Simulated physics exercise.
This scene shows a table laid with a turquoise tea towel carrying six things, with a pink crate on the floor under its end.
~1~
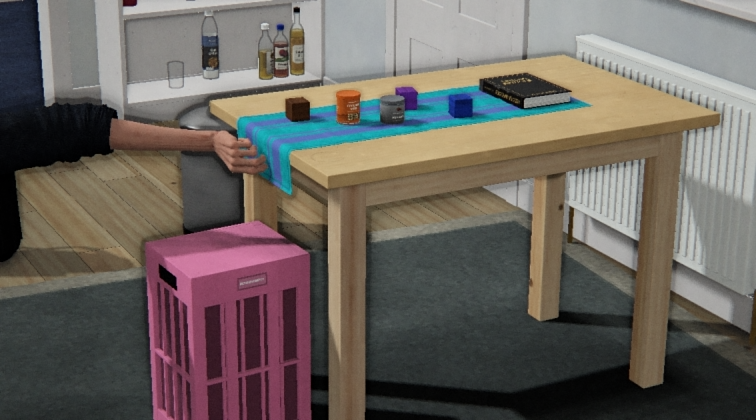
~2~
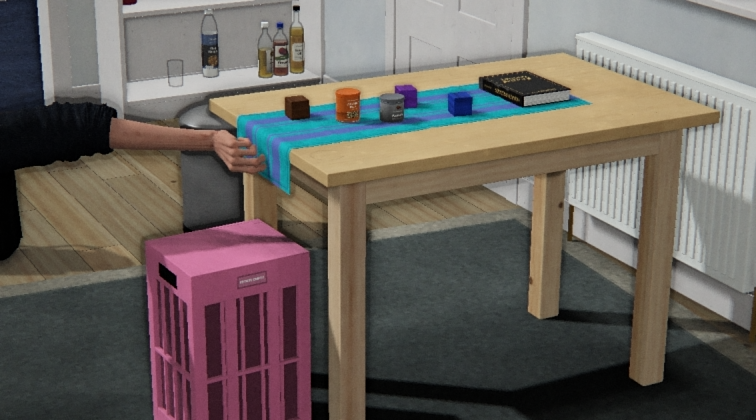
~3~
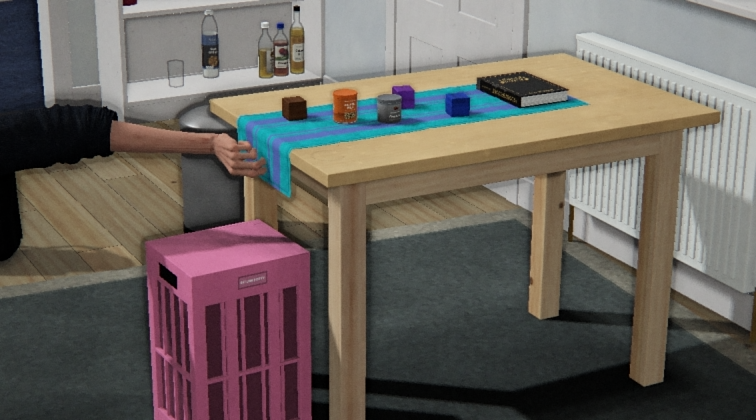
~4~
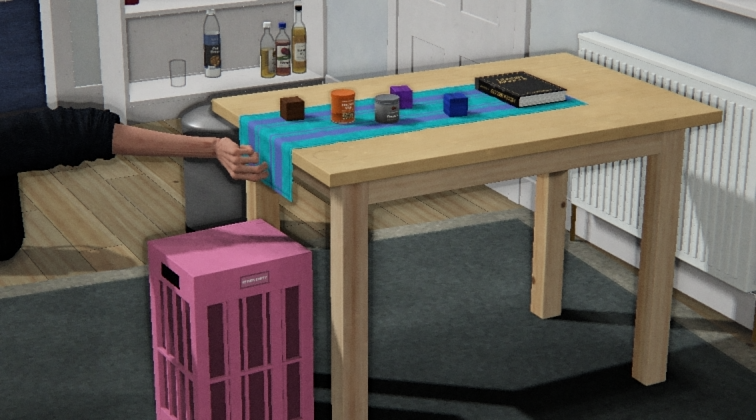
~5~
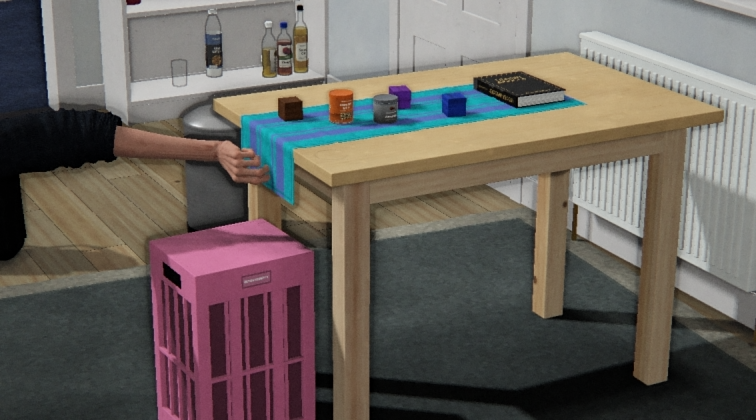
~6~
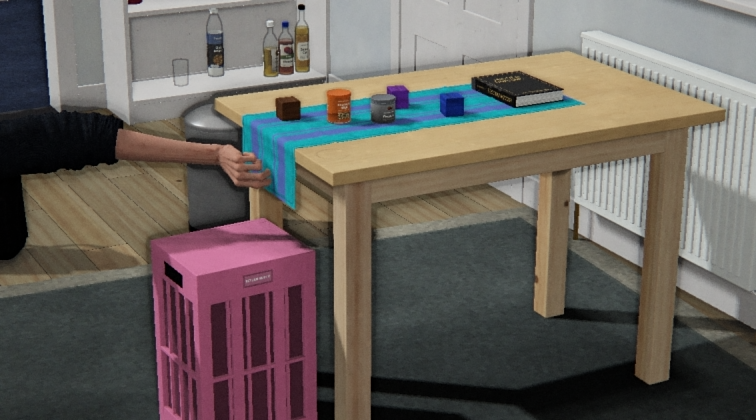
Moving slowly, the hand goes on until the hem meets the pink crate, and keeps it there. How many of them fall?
One.
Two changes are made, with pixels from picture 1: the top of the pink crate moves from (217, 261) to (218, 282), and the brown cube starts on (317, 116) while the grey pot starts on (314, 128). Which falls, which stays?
In the end the brown cube gets dislodged; meanwhile the grey pot gets dislodged.
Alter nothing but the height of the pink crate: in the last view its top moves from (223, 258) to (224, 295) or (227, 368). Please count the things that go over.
It would be 2 and 4.
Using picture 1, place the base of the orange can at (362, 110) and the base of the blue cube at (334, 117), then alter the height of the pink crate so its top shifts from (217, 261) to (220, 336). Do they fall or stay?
Orange can is gone, blue cube is gone.
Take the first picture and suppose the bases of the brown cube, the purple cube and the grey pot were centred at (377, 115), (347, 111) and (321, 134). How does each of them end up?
As for the brown cube, it stays aboard; the purple cube stays aboard; the grey pot goes off.
Early on, hem near (268, 210); all still up.
Midway, hem on the crate; brown cube gone.
Finally, hem on the crate; brown cube gone. The count of fallen things is one.
